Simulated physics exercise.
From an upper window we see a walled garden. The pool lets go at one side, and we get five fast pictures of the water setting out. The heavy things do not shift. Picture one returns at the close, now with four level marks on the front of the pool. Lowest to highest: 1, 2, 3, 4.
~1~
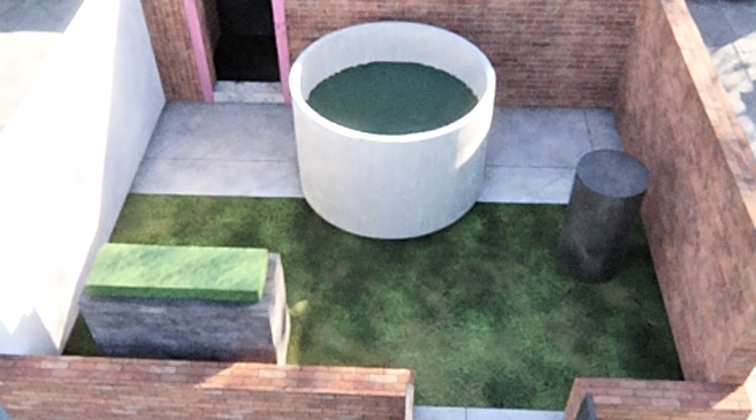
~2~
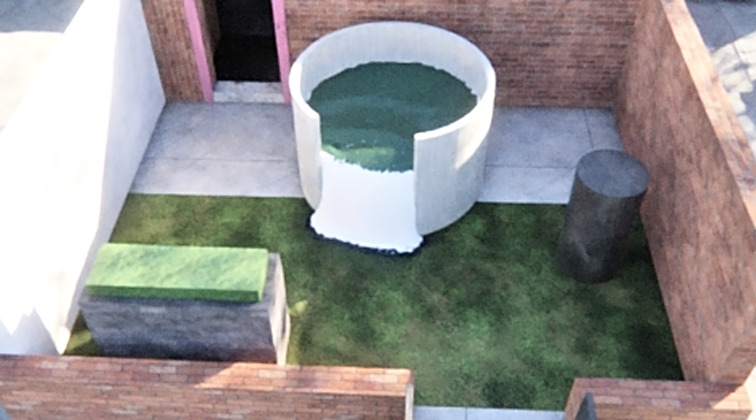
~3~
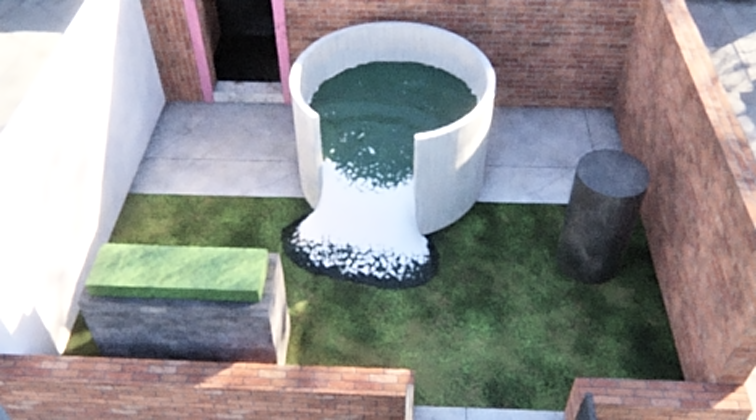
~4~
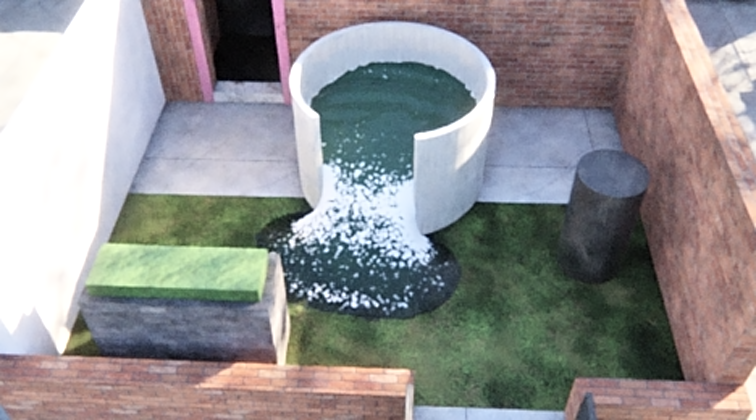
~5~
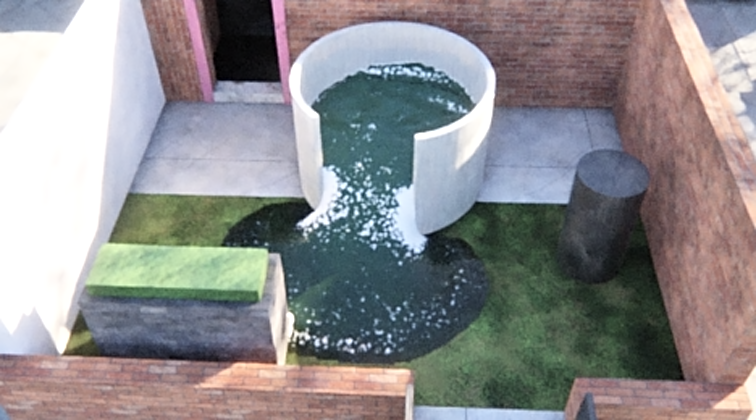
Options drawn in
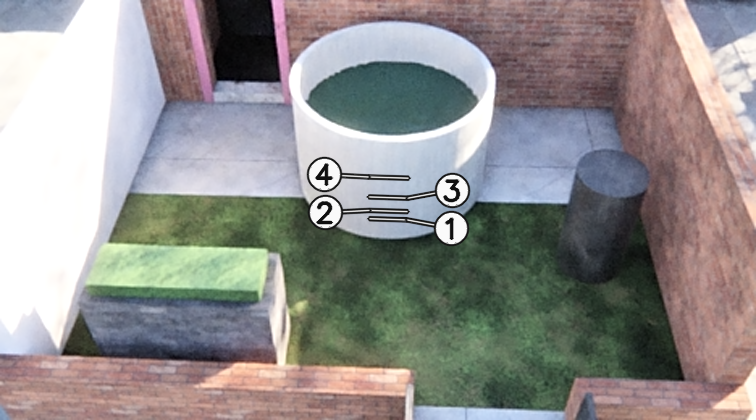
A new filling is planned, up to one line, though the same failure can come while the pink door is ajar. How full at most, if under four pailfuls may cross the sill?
4.
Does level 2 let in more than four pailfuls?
No, that is safe.
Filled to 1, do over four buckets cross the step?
No, that is safe.
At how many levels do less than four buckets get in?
All of them.
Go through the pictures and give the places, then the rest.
Water in the pool at rest, its middle at (392, 112); foot of the pink doorway at (250, 102); open gate at (495, 370), in the first picture.
In the second picture, 2 % of the ground under water, visible out to (417, 243).
In the third picture, 5 % of the ground under water, visible out to (422, 275).
In the fourth picture, 10 % of the ground under water, visible out to (434, 300).
In the fifth picture, 18 % of the ground under water, visible out to (428, 323).
In white, 1 at (388, 219); 2 at (388, 211); 3 at (388, 197); 4 at (388, 177); from the bottom up 1, 2, 3, 4.
If 1 is chosen, nothing gets over.
If 2 is chosen, nothing gets over.
If 3 is chosen, nothing gets over.
If 4 is chosen, a splash gets over, under a bucket.
